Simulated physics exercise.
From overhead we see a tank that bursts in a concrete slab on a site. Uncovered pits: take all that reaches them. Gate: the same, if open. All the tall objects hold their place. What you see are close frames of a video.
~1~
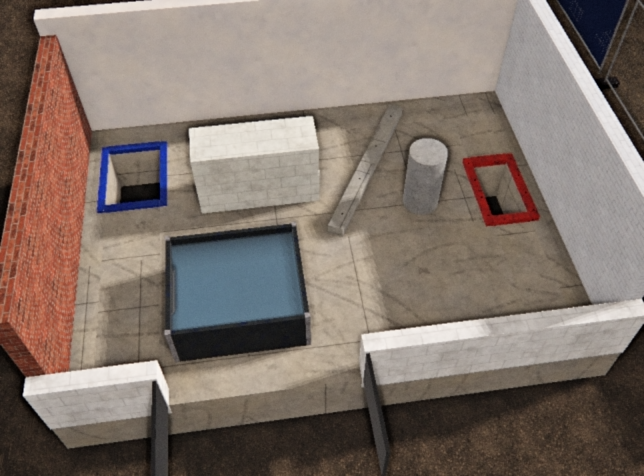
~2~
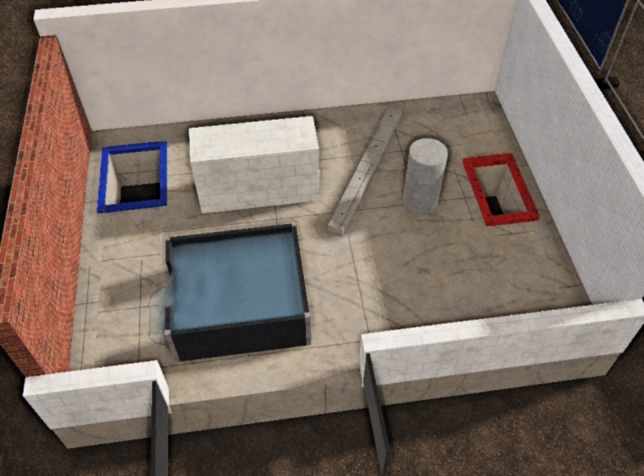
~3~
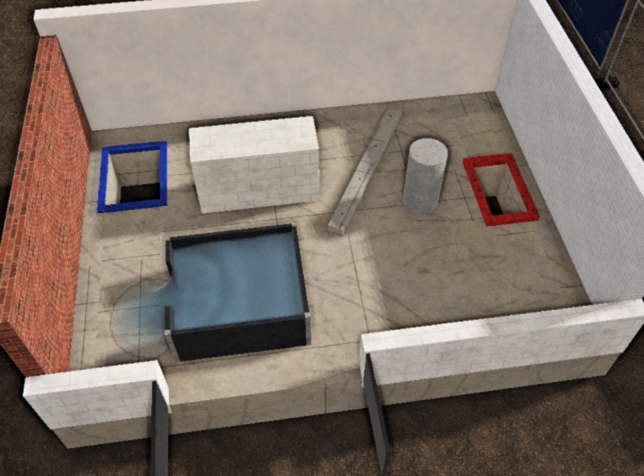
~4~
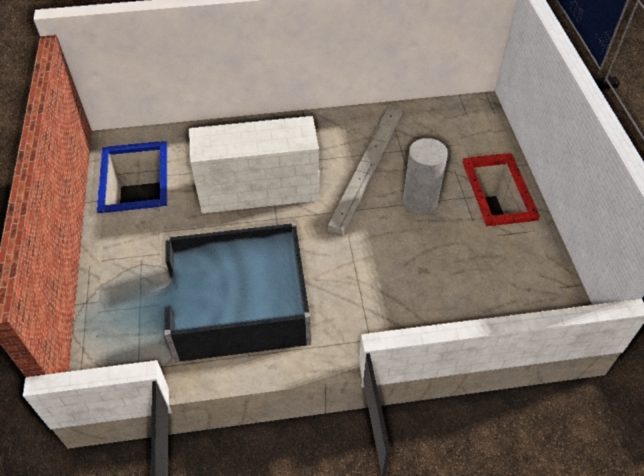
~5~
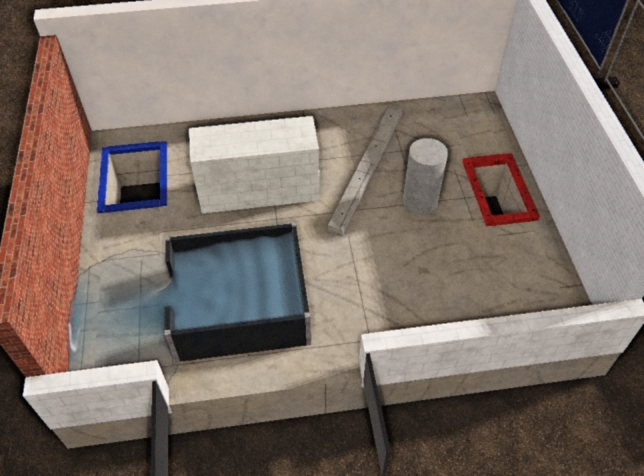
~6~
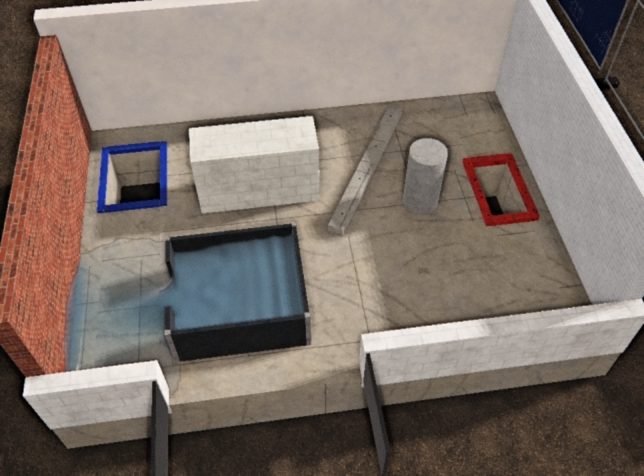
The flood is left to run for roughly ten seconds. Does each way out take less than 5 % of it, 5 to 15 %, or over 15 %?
The gate passes fifteen per cent; the red pit fails to reach five per cent; the blue pit passes fifteen per cent.
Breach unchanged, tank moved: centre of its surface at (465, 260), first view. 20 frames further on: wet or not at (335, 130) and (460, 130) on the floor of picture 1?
Well, the first one would be bone-dry, and the second one bone-dry.
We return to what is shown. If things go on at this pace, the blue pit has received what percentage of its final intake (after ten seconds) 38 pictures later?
My estimate: Close to 80 per cent.
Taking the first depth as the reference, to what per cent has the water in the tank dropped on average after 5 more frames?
Roughly 66 %.
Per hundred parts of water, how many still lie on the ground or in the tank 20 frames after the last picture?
My estimate is some 88 percent.
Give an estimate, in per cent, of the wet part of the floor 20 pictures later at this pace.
I'd put it at roughly 30 per cent.
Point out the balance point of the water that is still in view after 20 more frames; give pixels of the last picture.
My guess is about (180, 294).
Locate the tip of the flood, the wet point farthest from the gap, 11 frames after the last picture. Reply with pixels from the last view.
Estimated pixel: (92, 138).
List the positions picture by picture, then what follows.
The first picture shows the tank at (235, 279) is whole and still.
In the second picture, the front is at (162, 340), out from the gap at (176, 302).
In the third picture, water pours out at (177, 304) and has run to (118, 334).
In the fourth picture, water pours out at (177, 304) and has run to (83, 334).
In the fifth picture, the front is at a hidden place, out from the gap at (177, 304).
In the sixth picture, water pours out at (176, 303) and has run to a hidden place.
A moment on, water covers 15 % of the floor; the gate 0 %, the red pit 0 %, the blue pit 0 %.
Next, water covers 20 % of the floor; the gate 0 %, the red pit 0 %, the blue pit 3 %.
Then, water covers 30 % of the floor; the gate 4 %, the red pit 0 %, the blue pit 9 %.
Later, water covers 45 % of the floor; the gate 11 %, the red pit 0 %, the blue pit 16 %.
In the end, water covers 60 % of the floor; the gate 17 %, the red pit 0 %, the blue pit 19 %.
